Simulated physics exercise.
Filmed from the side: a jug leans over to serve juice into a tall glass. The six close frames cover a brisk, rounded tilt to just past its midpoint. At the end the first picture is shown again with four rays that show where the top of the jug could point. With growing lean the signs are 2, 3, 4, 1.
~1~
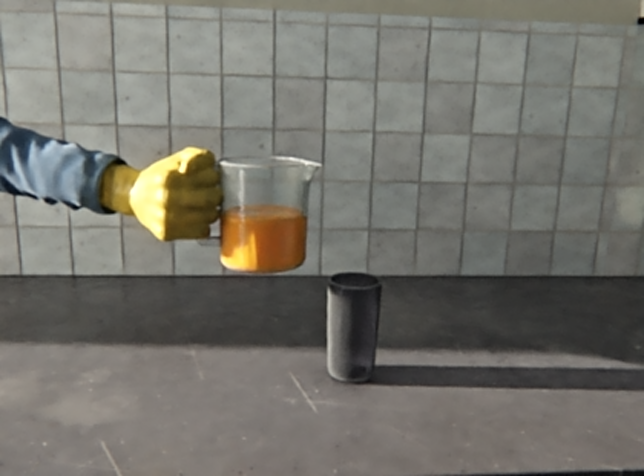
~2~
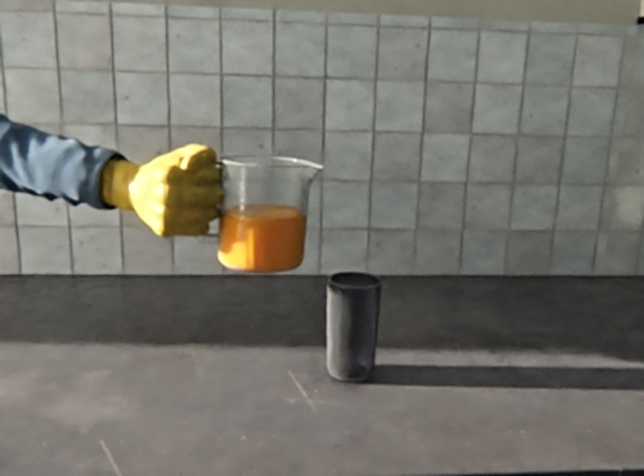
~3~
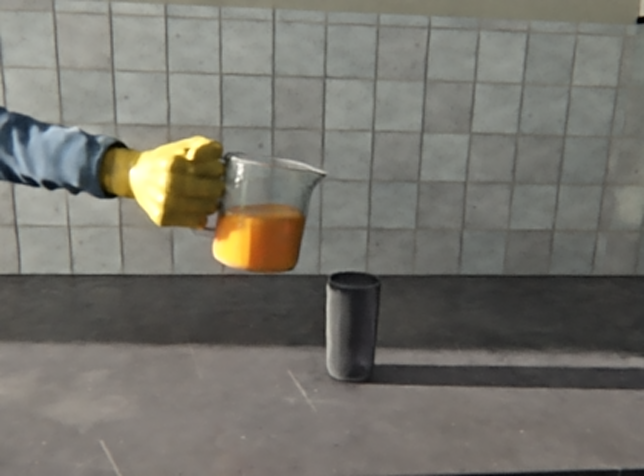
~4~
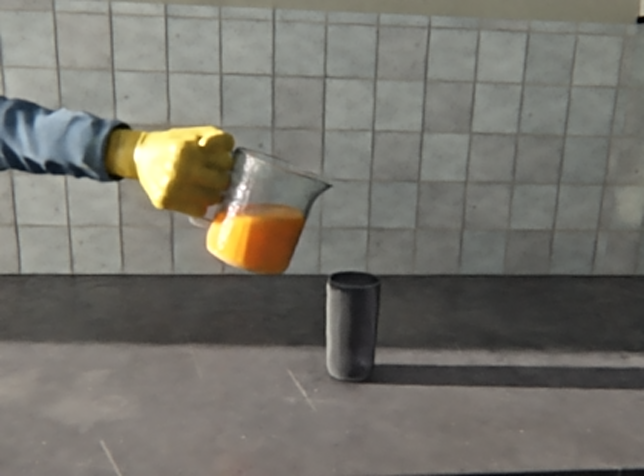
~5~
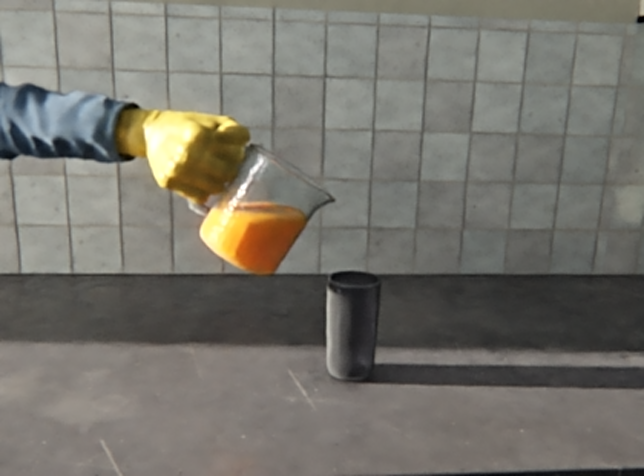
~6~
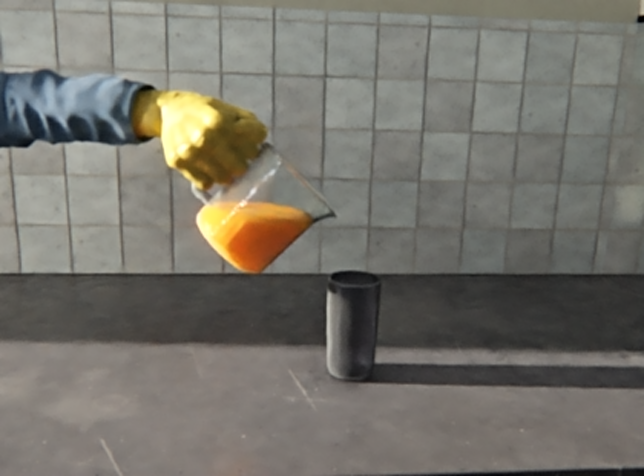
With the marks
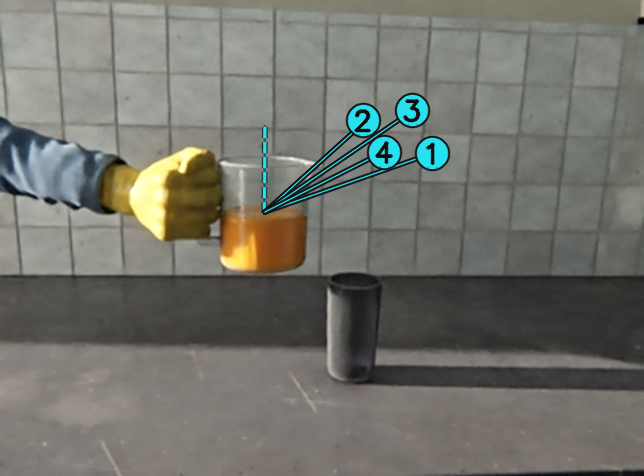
A yellow-gloved hand holds a glass jug of orange juice and steadily tilts it rightward.
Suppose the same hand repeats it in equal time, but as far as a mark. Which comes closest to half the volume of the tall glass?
1 works best here.
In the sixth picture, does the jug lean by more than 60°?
No.
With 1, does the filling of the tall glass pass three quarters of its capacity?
No.
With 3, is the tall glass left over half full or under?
Under half.
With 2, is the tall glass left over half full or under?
Under half.
On the marked copy, 1 at (416, 158); 2 at (352, 133); 3 at (398, 120); 4 at (368, 159).
Choosing 1, the tall glass ends with about 52 % of what it can hold.
Choosing 2, the tall glass ends with about 2 % of what it can hold.
Choosing 3, the tall glass ends with about 12 % of what it can hold.
Choosing 4, the tall glass ends with about 30 % of what it can hold.
